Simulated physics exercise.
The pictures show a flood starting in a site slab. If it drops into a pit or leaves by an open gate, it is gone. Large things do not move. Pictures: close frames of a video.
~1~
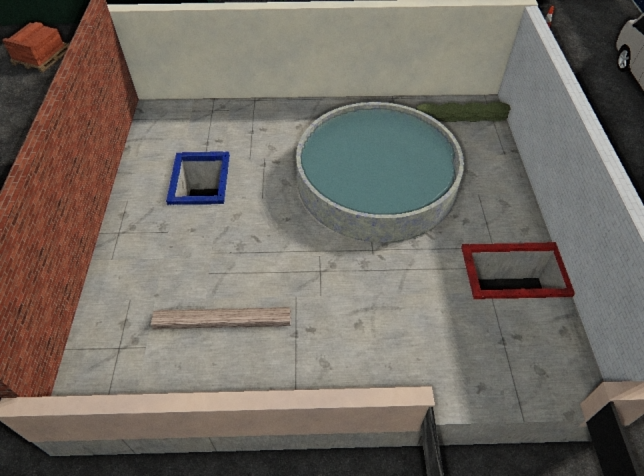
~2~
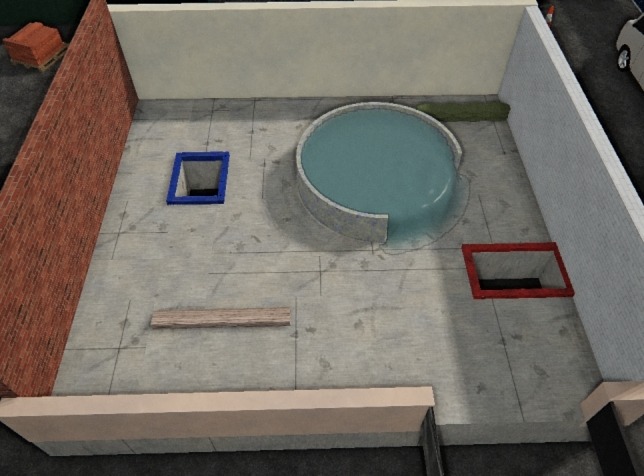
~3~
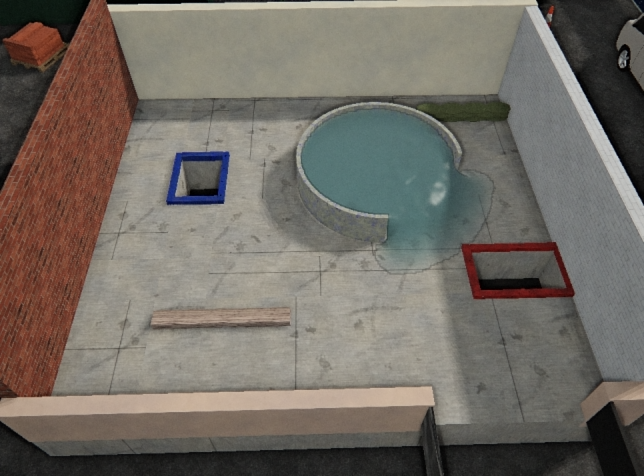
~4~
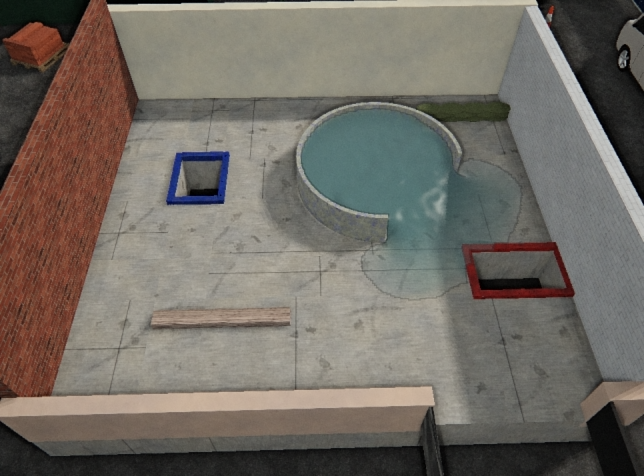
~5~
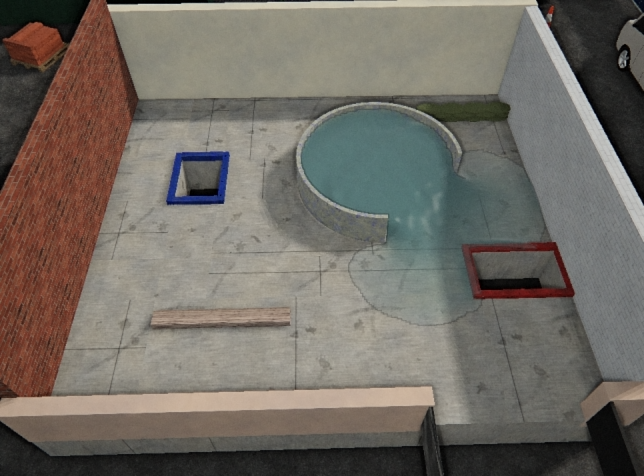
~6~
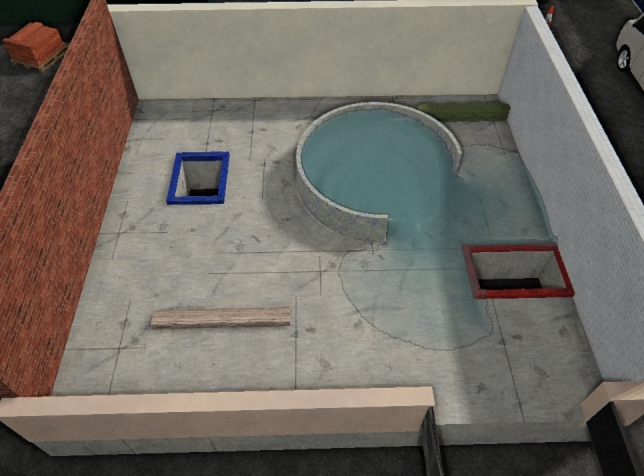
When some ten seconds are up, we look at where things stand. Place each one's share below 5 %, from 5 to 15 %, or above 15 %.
Placed: The gate lands above 15 %; the blue pit lands below 5 %; the red pit lands above 15 %.
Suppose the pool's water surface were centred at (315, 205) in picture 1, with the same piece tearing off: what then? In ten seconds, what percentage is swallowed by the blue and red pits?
I'd guess blue takes near 0 % and red near 14 %.
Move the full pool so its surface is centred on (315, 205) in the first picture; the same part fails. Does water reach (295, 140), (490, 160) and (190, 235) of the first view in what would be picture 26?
Location one: Bone dry; location two: Soaked; location three: Bone dry.
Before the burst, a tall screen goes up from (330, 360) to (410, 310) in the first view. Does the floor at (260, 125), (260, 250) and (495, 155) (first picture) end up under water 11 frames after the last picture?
In order: Dry; dry; wet.
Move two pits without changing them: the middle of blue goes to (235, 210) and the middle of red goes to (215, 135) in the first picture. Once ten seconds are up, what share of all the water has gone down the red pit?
The red pit takes 0 per cent.
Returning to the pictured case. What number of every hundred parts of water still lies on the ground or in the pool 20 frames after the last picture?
Some 66 per cent has not gone.
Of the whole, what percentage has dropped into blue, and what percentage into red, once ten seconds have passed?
Around 0 per cent, then around 30 per cent.
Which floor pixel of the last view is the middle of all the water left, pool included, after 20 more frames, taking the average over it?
I'd place it roughly at (423, 199).
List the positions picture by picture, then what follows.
Still water in the round tank at (379, 158), in the first frame.
Water pours out at (440, 213) and has run to a hidden place, in the second frame.
The front is at (475, 174), out from the gap at (440, 214), in the third frame.
The front is at (508, 178), out from the gap at (439, 215), in the fourth frame.
The front is at (525, 173), out from the gap at (439, 215), in the fifth frame.
Water pours out at (439, 215) and has run to (519, 156), in the sixth frame.
A moment on, water covers 20 % of the floor; the gate 1 %, the blue pit 0 %, the red pit 5 %.
Next, water covers 25 % of the floor; the gate 4 %, the blue pit 0 %, the red pit 14 %.
Then, water covers 30 % of the floor; the gate 10 %, the blue pit 0 %, the red pit 23 %.
Later, water covers 45 % of the floor; the gate 16 %, the blue pit 0 %, the red pit 28 %.
In the end, water covers 70 % of the floor; the gate 21 %, the blue pit 0 %, the red pit 30 %.
